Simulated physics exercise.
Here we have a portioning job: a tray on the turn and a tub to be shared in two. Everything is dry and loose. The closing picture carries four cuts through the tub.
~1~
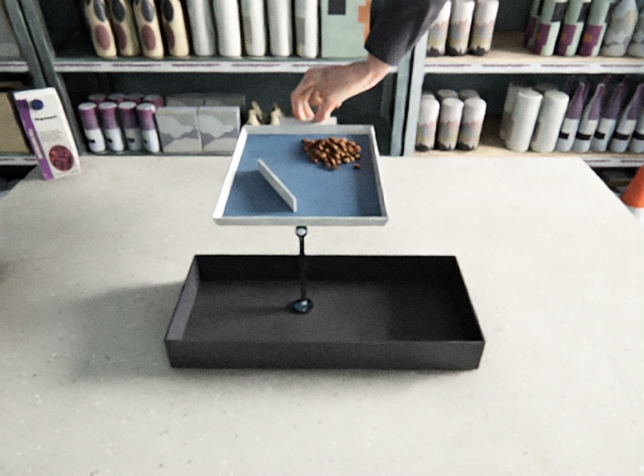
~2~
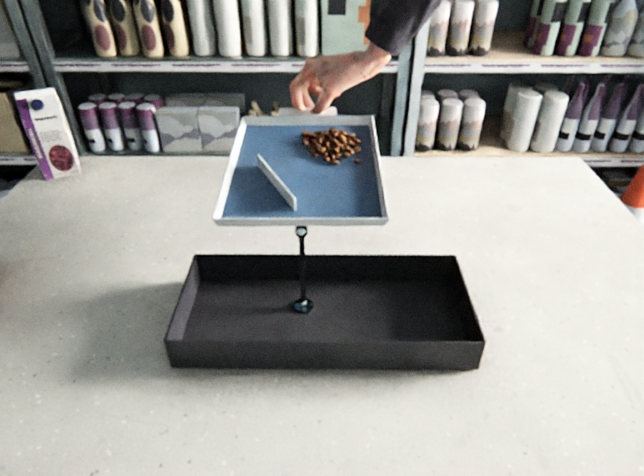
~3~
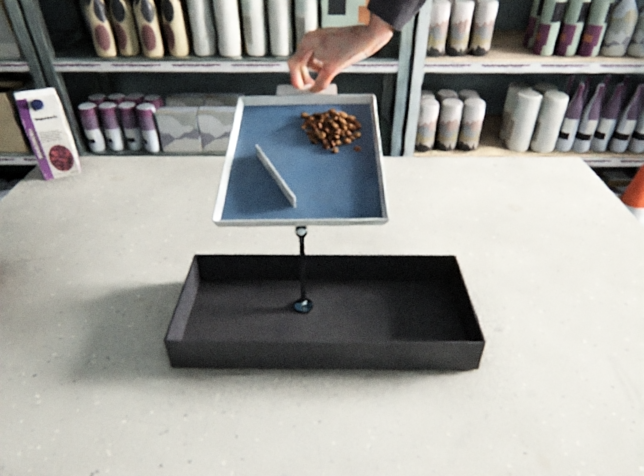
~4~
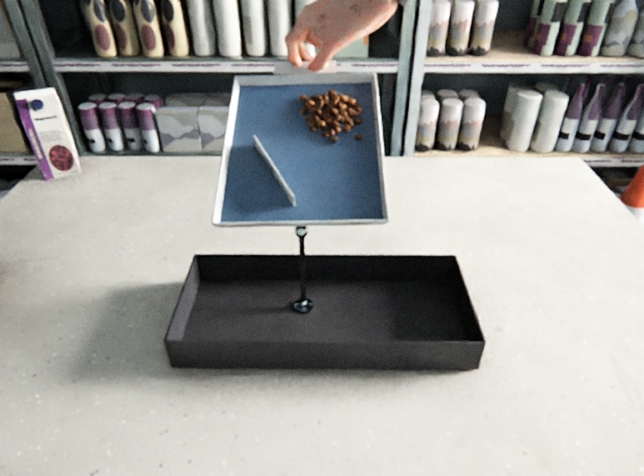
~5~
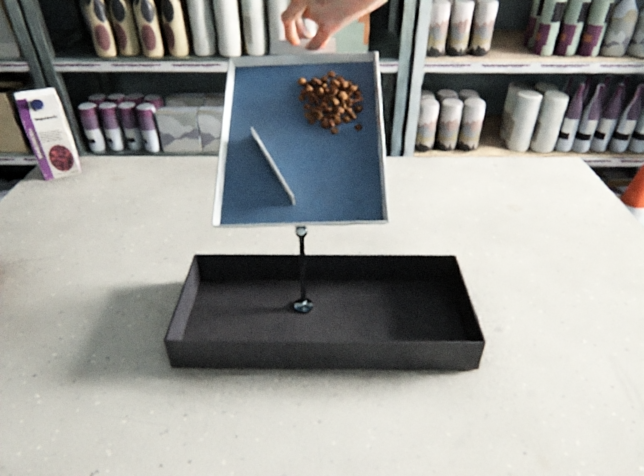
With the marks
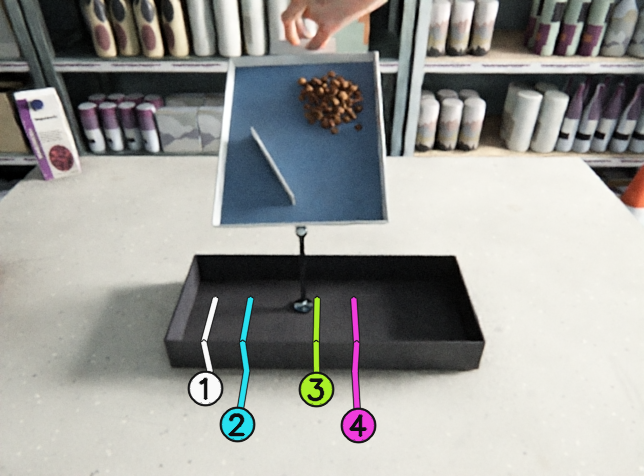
In this clip, a hand lifts the far edge of a blue tray holding brown kibble and a slanted white fin, tilting it steadily steeper toward the viewer above a black tub, while the kibble stays near the upper right.
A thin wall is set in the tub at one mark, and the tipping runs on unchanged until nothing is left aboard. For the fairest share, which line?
Take 3.
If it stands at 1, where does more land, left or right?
Right.
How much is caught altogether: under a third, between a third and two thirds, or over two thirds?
It is over two thirds.
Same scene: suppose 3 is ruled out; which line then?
It is 4.
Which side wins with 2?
More lands on the right.
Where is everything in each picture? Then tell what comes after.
Corners of the pouring end (217, 215) and (385, 216), level; middle of the load (333, 150), bits of dog kibble, in the first frame.
Corners of the pouring end (217, 216) and (385, 216), barely tipped; fin from (258, 155) to (295, 198), in the second frame.
Corners of the pouring end (216, 218) and (385, 216), a little tipped; front corners of the tub (165, 341) and (485, 342), in the third frame.
Corners of the pouring end (216, 220) and (385, 217), clearly tipped; far corners (238, 78) and (372, 75), in the fourth frame.
Corners of the pouring end (216, 222) and (385, 218), clearly tipped; the left corner sinks a little lower, in the fifth frame.
On the marked copy, line 1 crosses the front rim at (204, 341); line 2 crosses the front rim at (242, 341); line 3 crosses the front rim at (316, 341); line 4 crosses the front rim at (356, 342).
With 1, of what is caught, not one piece on the left of the divider, every piece on the right.
With 2, of what is caught, not one piece on the left of the divider, every piece on the right.
With 3, of what is caught, roughly half on the left of the divider, roughly half on the right.
With 4, of what is caught, the larger part on the left of the divider, roughly a quarter on the right.
